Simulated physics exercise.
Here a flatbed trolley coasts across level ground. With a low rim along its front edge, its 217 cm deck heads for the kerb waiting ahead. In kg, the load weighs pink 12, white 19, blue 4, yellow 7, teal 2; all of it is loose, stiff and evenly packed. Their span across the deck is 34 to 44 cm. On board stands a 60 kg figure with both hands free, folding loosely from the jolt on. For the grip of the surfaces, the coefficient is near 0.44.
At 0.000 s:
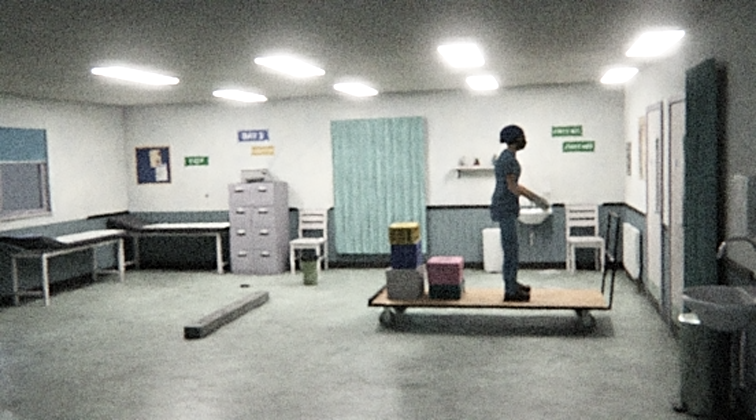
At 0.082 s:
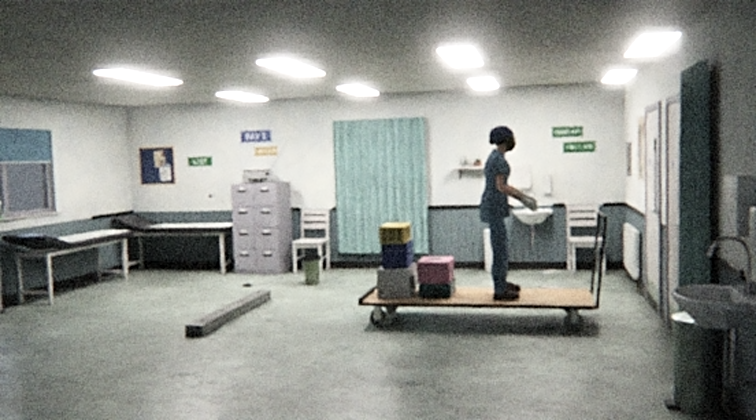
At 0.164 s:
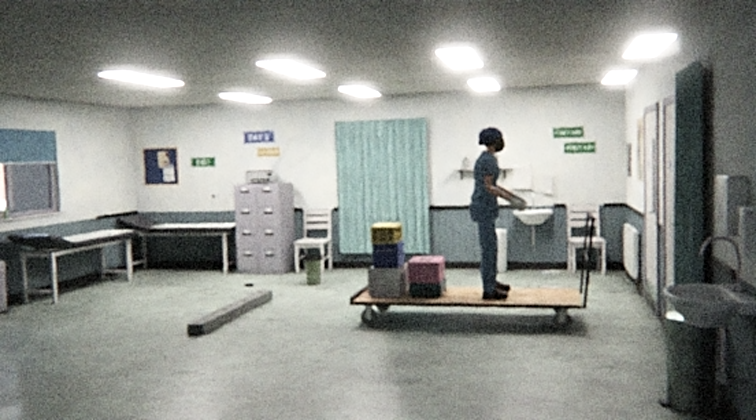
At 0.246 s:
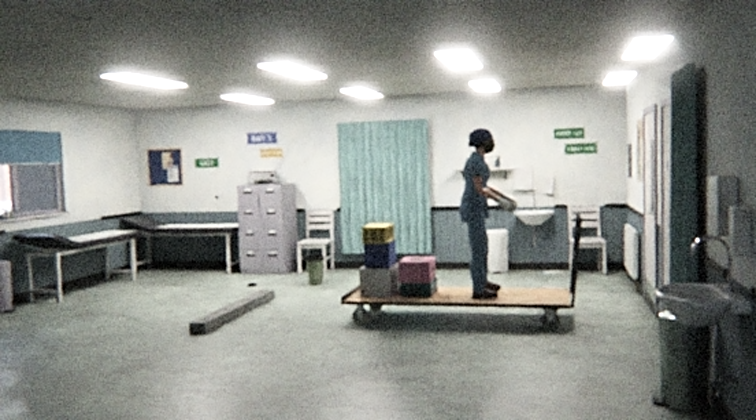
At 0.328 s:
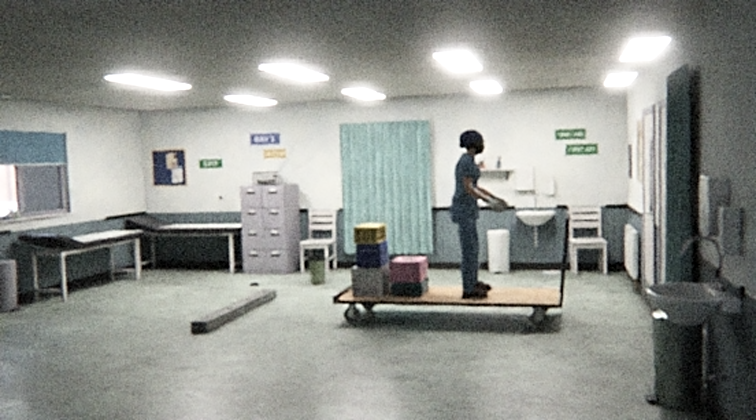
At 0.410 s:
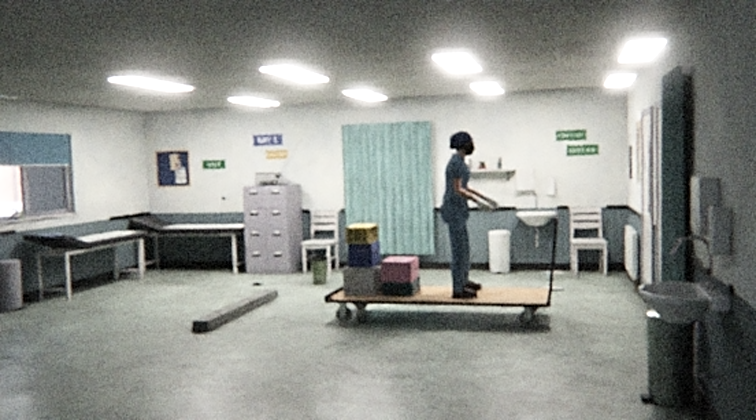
A flatbed trolley carrying a standing figure and stacked boxes rolls slowly left across the room.
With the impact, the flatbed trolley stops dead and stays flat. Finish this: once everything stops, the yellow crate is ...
Once everything stops, the yellow crate is still on the deck.
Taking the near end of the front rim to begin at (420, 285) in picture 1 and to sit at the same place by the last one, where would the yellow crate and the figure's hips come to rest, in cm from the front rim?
Yellow: 120 cm past; hips: 20 cm behind.
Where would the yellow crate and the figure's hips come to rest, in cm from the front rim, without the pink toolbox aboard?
In that case the yellow one ends 10 cm behind the front rim and the hips 50 cm behind it.
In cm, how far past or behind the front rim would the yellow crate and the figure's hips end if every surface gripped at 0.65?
So the yellow load stays 20 behind while the hips end up 60 behind the front rim.
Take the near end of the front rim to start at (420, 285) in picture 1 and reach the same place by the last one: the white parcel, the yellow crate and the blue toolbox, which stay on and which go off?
White stays aboard, yellow comes off, blue comes off.
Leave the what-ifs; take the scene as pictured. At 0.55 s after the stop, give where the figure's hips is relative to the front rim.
Around 60 cm short of the front rim.
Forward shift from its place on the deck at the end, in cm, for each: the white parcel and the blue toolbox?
Roughly white 10 cm, blue 15 cm.
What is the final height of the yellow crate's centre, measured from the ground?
The centre rests around 85 cm up.
After 1.46 s the deck stops.
After 2.01 s the yellow crate is 13 cm behind the rim, tilted 0°, near (247, 234) in the last picture's view.
After 2.46 s the yellow crate is 13 cm behind the rim, tilted 0°, near (247, 234) in the last picture's view.
At rest, 3.9 s, nothing is past the rim; behind it, pink toolbox, white parcel, blue toolbox, yellow crate, teal suitcase and the figure's hips.
